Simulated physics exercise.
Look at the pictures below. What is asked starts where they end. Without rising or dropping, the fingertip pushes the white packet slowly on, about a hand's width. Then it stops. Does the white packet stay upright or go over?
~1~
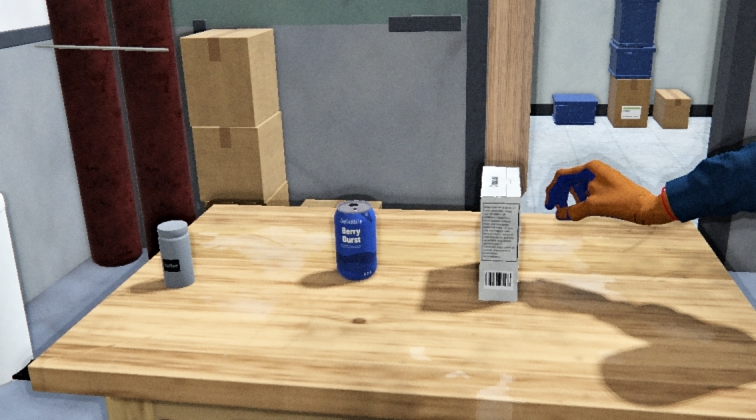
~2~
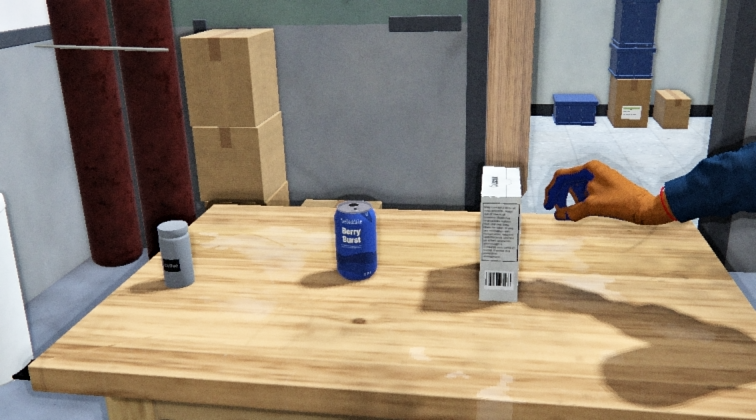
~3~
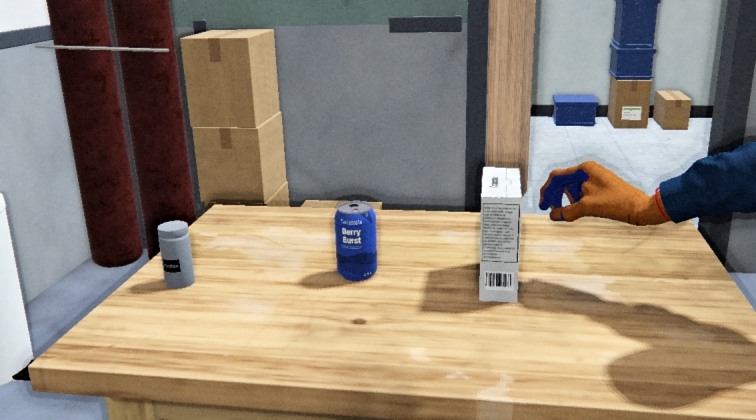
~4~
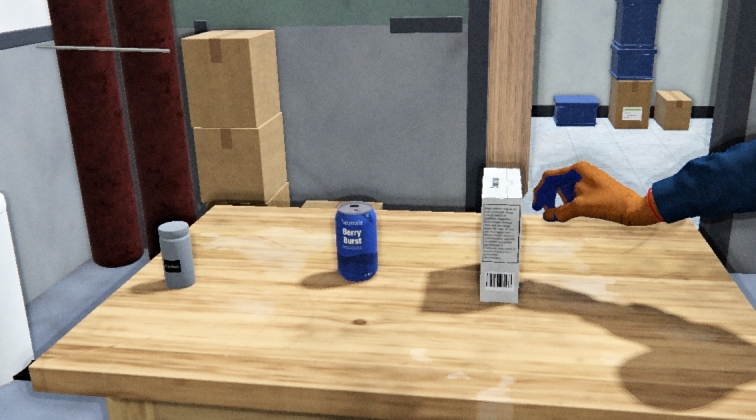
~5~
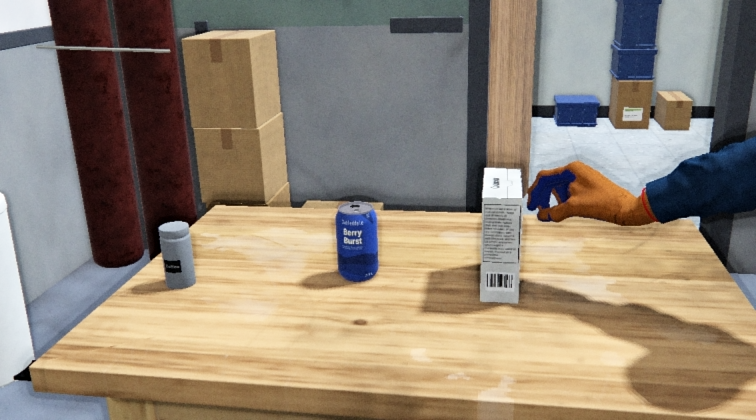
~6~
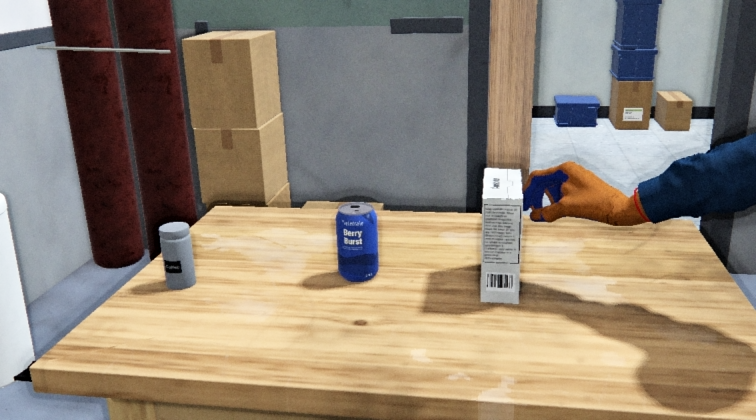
Basically it can't stay on its base here.
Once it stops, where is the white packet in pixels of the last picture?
The object ends up somewhere near (423, 263).
Then, 0.40 s later than the last frame, white packet tilted by 19° near (483, 230).
Then, 0.70 s later than the last frame, white packet tilted by 59° near (445, 241).
Then, 0.80 s later than the last frame, white packet on its side near (427, 261).
Then, 0.90 s later than the last frame, white packet on its side near (423, 263).
When it is over, lying over on the table, white packet. End places, in pixels of the last picture, white packet near (423, 263).
